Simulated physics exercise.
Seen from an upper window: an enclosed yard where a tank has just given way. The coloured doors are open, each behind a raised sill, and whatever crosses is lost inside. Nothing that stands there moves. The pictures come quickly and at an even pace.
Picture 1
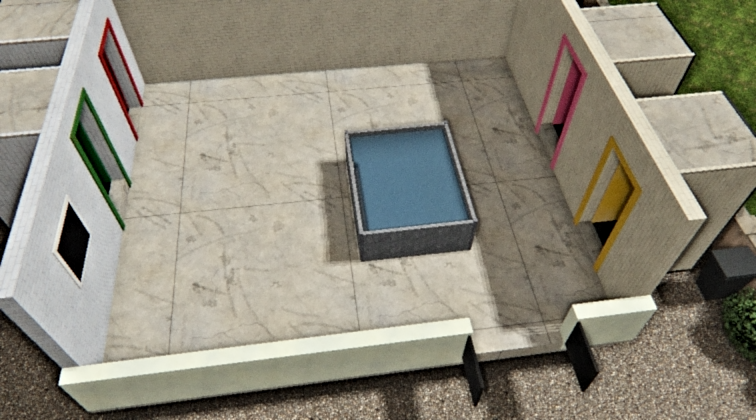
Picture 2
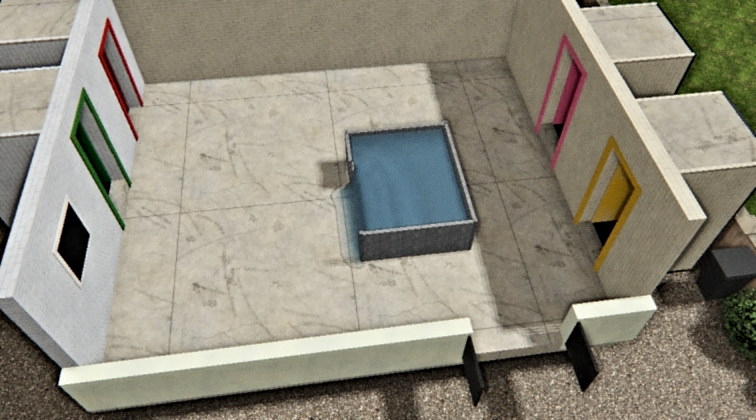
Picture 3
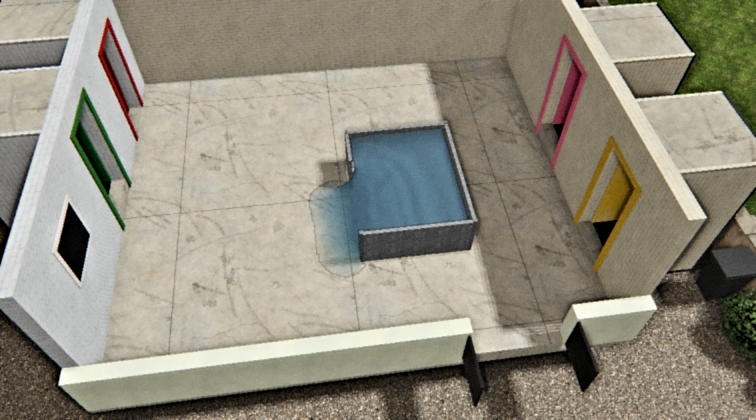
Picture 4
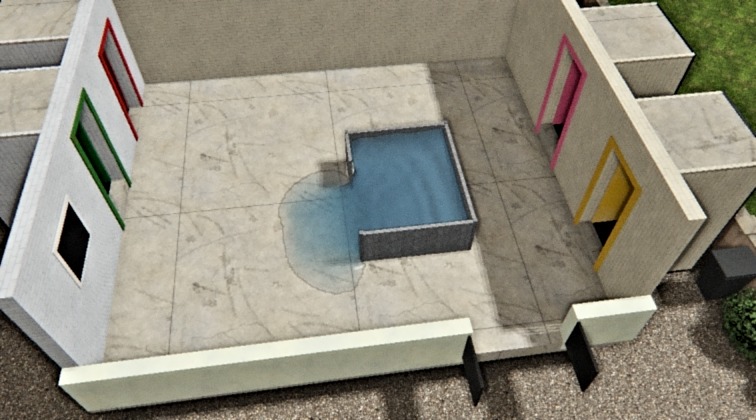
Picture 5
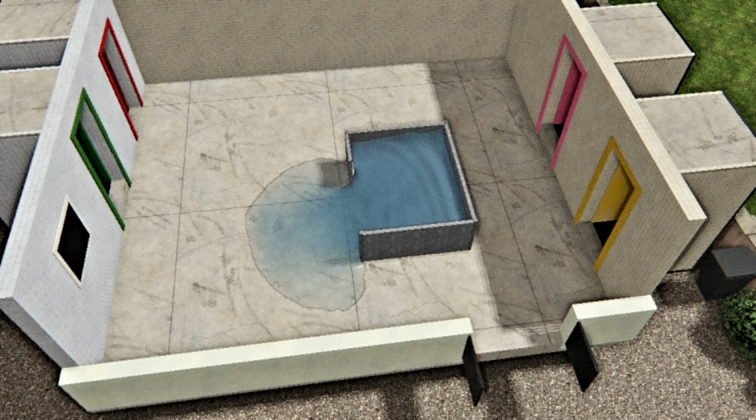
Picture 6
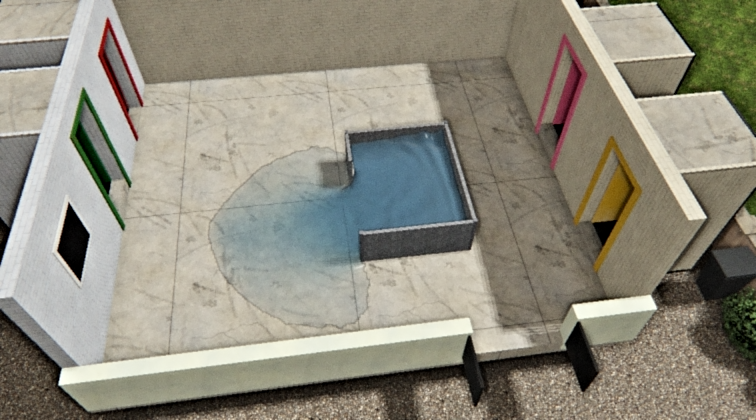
To begin with, a grey-walled tank of blue water stands whole and still in a pale, paved yard with coloured doorways on both sides. Its left side opens, and water pours through the gap, spreading leftward in a widening, rounded pool across the paving while ripples cross the tank.
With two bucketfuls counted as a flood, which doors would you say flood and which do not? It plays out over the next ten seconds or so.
I would say the green door does not; the red door floods; the yellow door does not; the pink door does not.
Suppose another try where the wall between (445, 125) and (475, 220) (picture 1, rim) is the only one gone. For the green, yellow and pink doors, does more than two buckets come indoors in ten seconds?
The green one falls short, the yellow one exceeds the limit and the pink one exceeds the limit.
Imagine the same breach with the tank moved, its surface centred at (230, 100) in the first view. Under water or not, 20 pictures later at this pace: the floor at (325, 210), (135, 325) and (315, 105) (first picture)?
As listed: Free of water, covered, free of water.
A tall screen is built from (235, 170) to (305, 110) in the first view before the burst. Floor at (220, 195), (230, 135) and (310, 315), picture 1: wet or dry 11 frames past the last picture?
Results in order: Swamped / bone-dry / swamped.
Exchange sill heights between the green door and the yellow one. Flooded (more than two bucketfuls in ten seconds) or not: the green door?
As I read it, the green door exceeds it.
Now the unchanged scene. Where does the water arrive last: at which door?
My answer: The pink-painted one.
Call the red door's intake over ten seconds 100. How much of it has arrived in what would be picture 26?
Close to 10 %.
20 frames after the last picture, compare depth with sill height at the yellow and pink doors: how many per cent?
Some 0 percent and then some 0 percent.
A moment on, water covers 30 % of the floor; the green door wet at the sill, nothing in, the red door not reached, the yellow door not reached, the pink door not reached.
Next, water covers 35 % of the floor; the green door wet at the sill, nothing in, the red door not reached, the yellow door not reached, the pink door not reached.
Then, water covers 40 % of the floor; the green door wet at the sill, nothing in, the red door under two buckets in, the yellow door not reached, the pink door not reached.
Later, water covers 60 % of the floor; the green door wet at the sill, nothing in, the red door under two buckets in, the yellow door not reached, the pink door not reached.
In the end, water covers 95 % of the floor; the green door wet at the sill, nothing in, the red door over two buckets in, the yellow door wet at the sill, nothing in, the pink door wet at the sill, nothing in.
